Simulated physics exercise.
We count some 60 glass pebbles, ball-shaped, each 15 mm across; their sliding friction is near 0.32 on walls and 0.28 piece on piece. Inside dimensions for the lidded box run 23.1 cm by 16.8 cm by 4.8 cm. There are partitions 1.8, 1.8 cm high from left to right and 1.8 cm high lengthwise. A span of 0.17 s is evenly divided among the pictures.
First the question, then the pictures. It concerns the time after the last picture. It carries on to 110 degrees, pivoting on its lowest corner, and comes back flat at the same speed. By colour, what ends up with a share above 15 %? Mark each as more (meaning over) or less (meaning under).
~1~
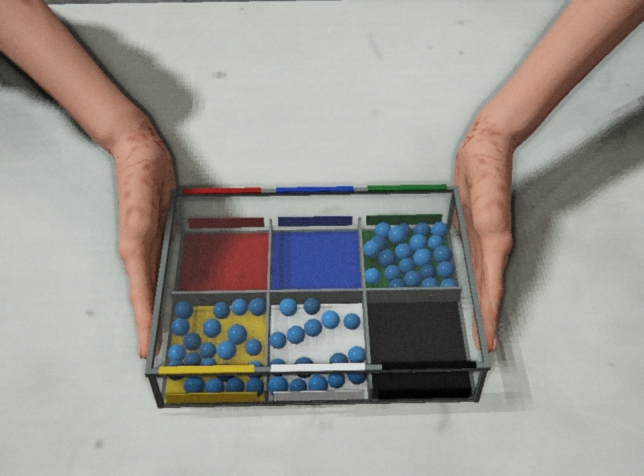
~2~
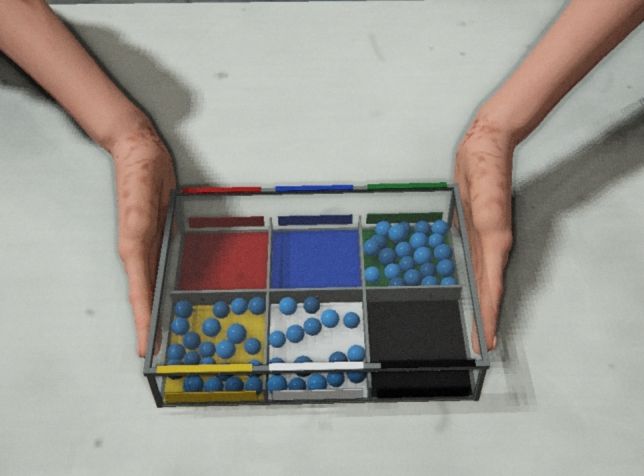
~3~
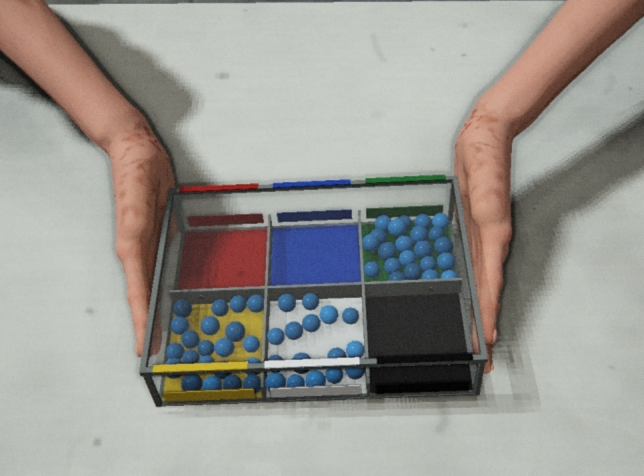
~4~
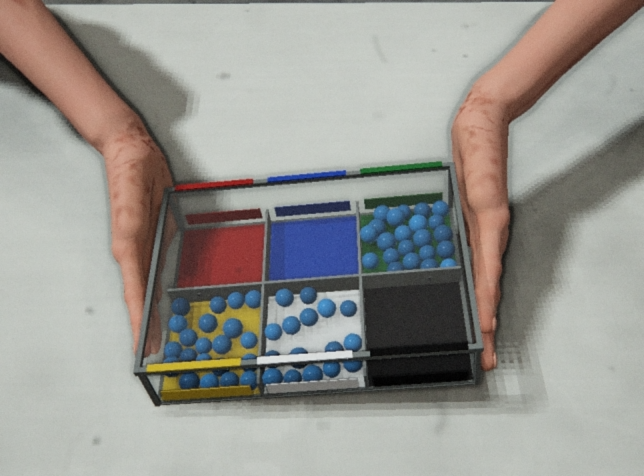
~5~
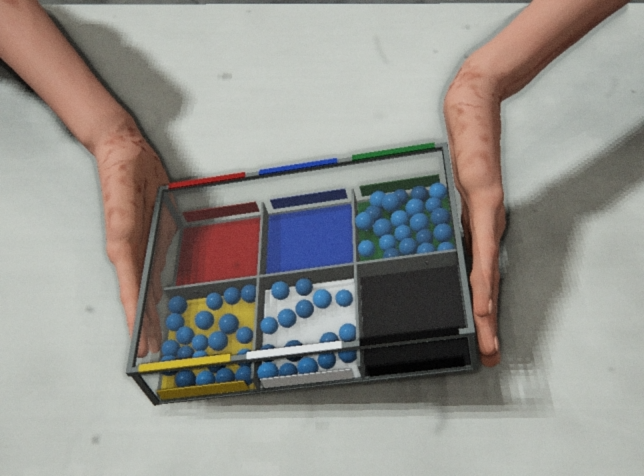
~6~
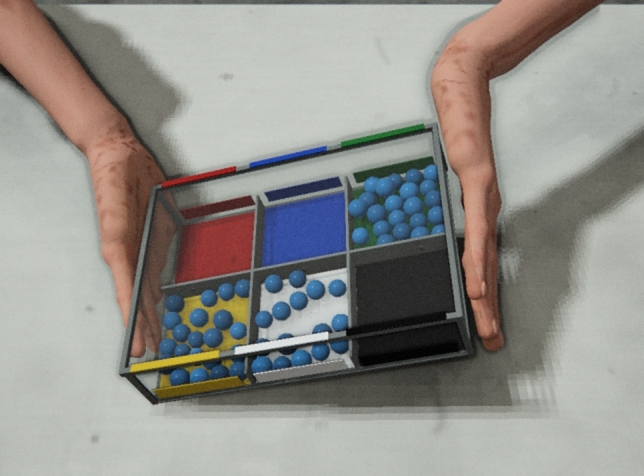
Red - more; blue - less; green - less; yellow - more; white - less; black - less.
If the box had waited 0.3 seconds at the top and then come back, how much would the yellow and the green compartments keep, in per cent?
Yellow 75, green 0.
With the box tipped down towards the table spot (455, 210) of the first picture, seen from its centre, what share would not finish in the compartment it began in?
About 65 per cent.
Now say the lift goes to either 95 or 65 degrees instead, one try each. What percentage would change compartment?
Roughly 65 percent, then roughly 25 percent.
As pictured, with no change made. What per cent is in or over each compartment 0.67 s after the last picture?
Red 5; blue 5; green 25; yellow 45; white 15; black 5.
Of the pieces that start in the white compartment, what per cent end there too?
That comes out at about 0 percent.
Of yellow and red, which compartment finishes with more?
The yellow one has more.
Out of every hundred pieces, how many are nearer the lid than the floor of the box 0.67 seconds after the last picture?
Close to 70 in a hundred.
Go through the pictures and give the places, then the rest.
The first picture shows box tilt 0 degrees, front corners at (152, 371) and (484, 364); green 35 %, yellow 35 %, white 25 %.
The second picture shows box tilt 1 degrees, front corners at (150, 370) and (483, 363).
The third picture shows box tilt 3 degrees, front corners at (146, 369) and (481, 356), lowest corner left front.
The fourth picture shows box tilt 7 degrees, front corners at (141, 369) and (477, 345), lowest corner left front.
The fifth picture shows box tilt 12 degrees, front corners at (133, 369) and (468, 330), lowest corner left front.
The sixth picture shows box tilt 17 degrees, front corners at (126, 370) and (456, 314), lowest corner left front; green 35 %, yellow 35 %, white 25 %.
Then, 0.67 s after the last picture, tilt 110 degrees; red 5 %, blue 5 %, green 25 %, yellow 45 %, white 15 %, black 5 %.
Then, 1.12 s after the last picture, tilt 48 degrees; red 25 %, yellow 75 %.
Then, 1.64 s after the last picture, tilt 0 degrees; red 30 %, yellow 70 %.
In the end, red 30 %, blue 0 %, green 0 %, yellow 70 %, white 0 %, black 0 %.
